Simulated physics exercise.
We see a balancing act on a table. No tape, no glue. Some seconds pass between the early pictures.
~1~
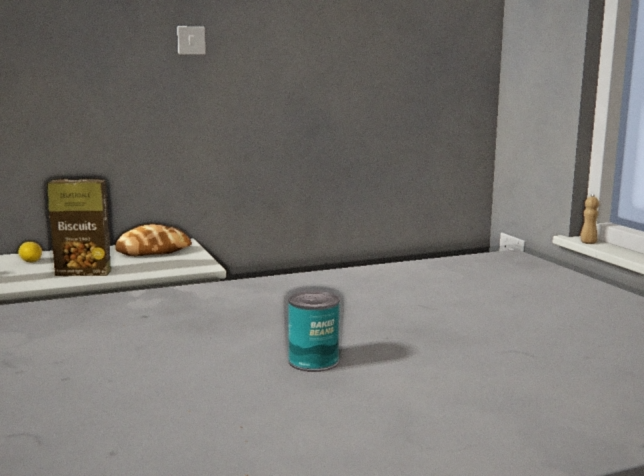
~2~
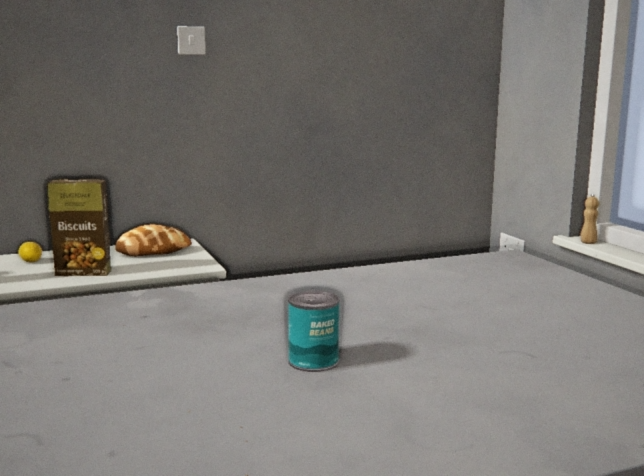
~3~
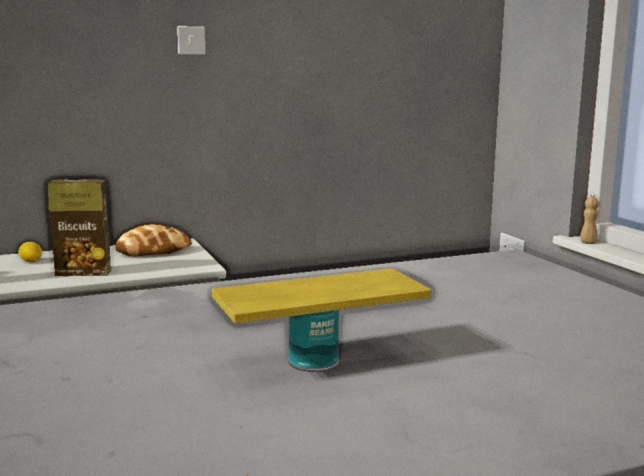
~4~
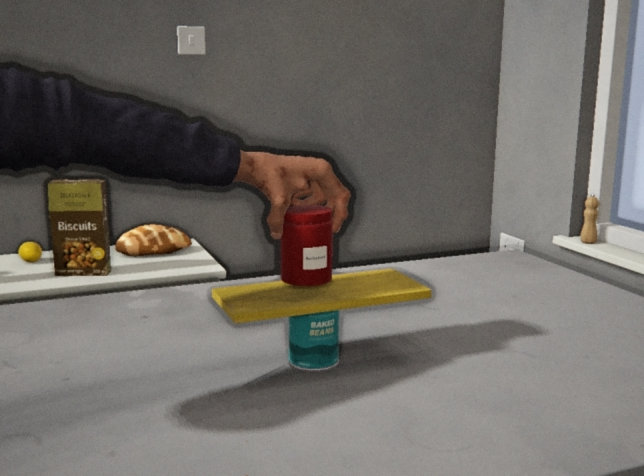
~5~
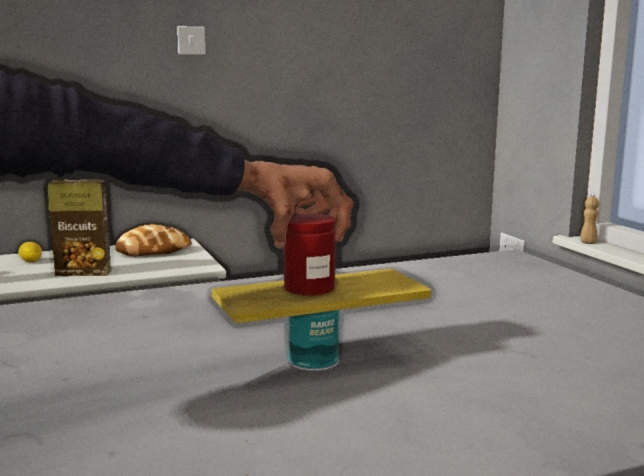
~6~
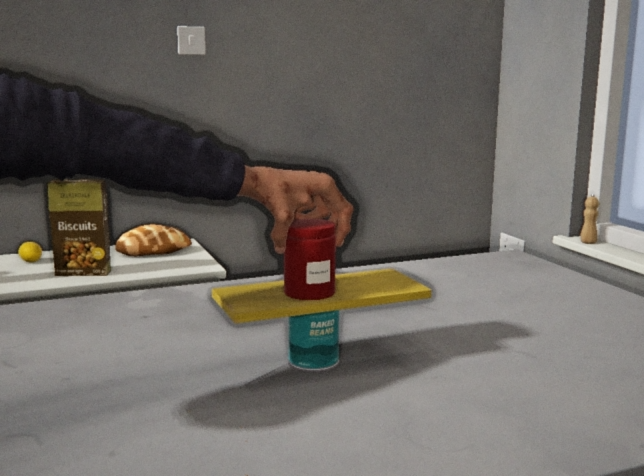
On a gray table, a teal can of beans stood alone, then a yellow board lay across its top, and a hand reached in from the left and lowered a red jar onto the board.
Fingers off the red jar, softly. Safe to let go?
Outcome: The stack keeps its balance.
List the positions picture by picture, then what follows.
In the first picture, the last thing is not in view yet.
In the second picture, the last thing is not in view yet.
In the third picture, the last thing is not in view yet; yellow board (322, 293).
The fourth picture shows on its way; red jar (306, 245); yellow board (322, 293).
The fifth picture shows on its way; red jar (310, 253); yellow board (322, 293).
The sixth picture shows set down, still held; red jar (310, 259); yellow board (322, 293).
Then, 0.50 s on from there, no change.
Then, 1.10 s on from there, red jar resting near (310, 259).
In the end, all 3 unmoved. At the end, from the last picture's camera, red jar near (310, 259). The stack holds.
